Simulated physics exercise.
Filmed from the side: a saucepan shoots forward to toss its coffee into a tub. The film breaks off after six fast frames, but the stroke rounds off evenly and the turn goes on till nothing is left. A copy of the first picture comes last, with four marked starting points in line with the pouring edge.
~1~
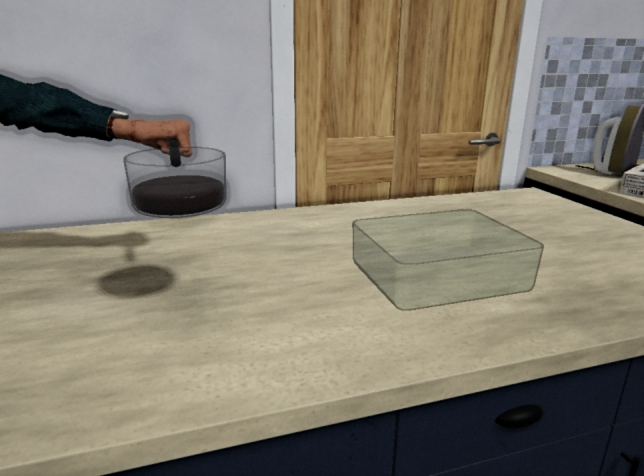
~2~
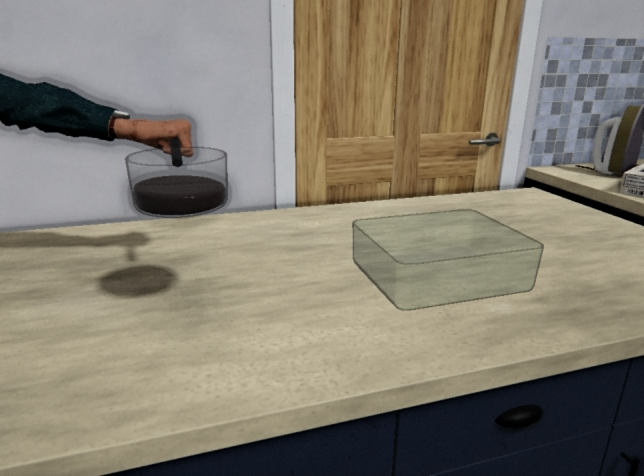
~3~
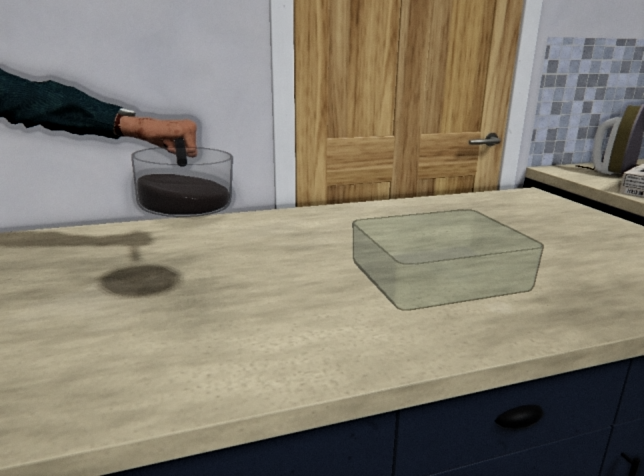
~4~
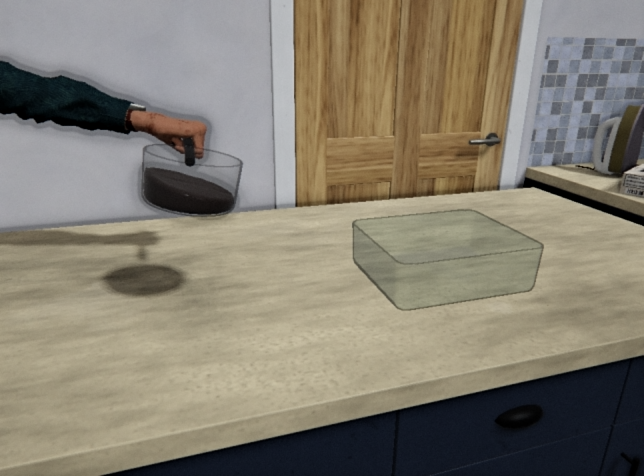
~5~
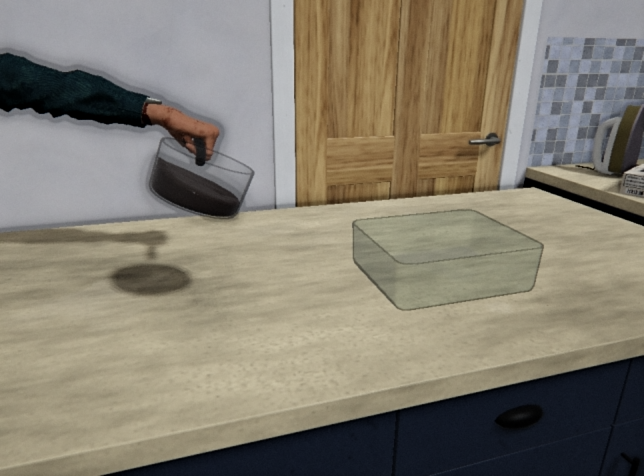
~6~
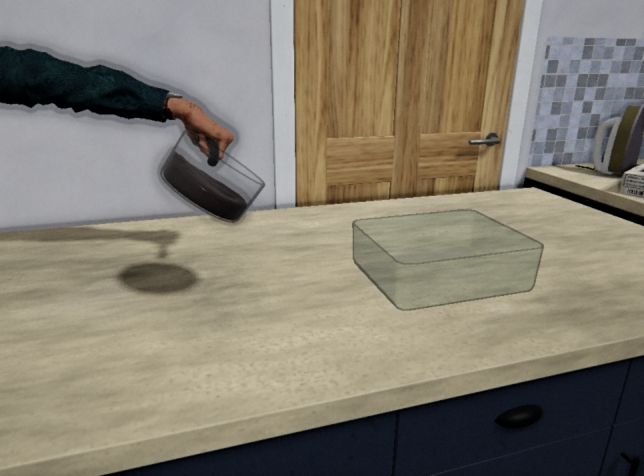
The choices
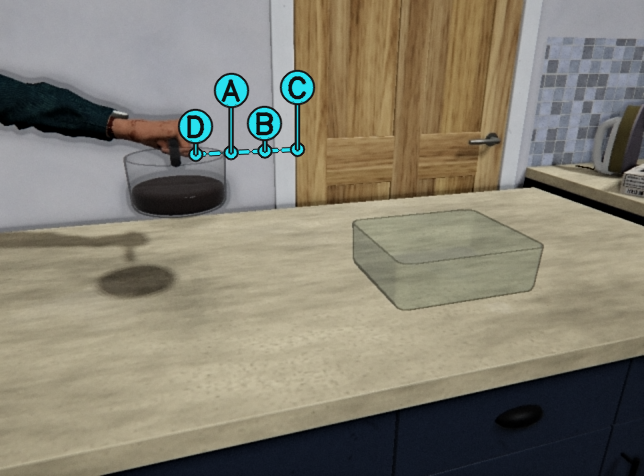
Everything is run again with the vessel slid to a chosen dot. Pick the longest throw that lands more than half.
B is the one.
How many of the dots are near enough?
Two of the four.
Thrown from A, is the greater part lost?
Yes, that goes wrong.
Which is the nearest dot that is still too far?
A.
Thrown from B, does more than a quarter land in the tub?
Yes, clearly.
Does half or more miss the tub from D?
Yes, that goes wrong.
On the marked copy, A at (231, 152); B at (264, 151); C at (297, 149); D at (195, 154).
If A is chosen, about 11 % lands in the tub, 86 % falls short and 3 % goes beside or beyond.
If B is chosen, about 74 % lands in the tub, 12 % falls short and 13 % goes beside or beyond.
If C is chosen, about 76 % lands in the tub, 3 % falls short and 21 % goes beside or beyond.
If D is chosen, about 0 % lands in the tub, 95 % falls short and 5 % goes beside or beyond.
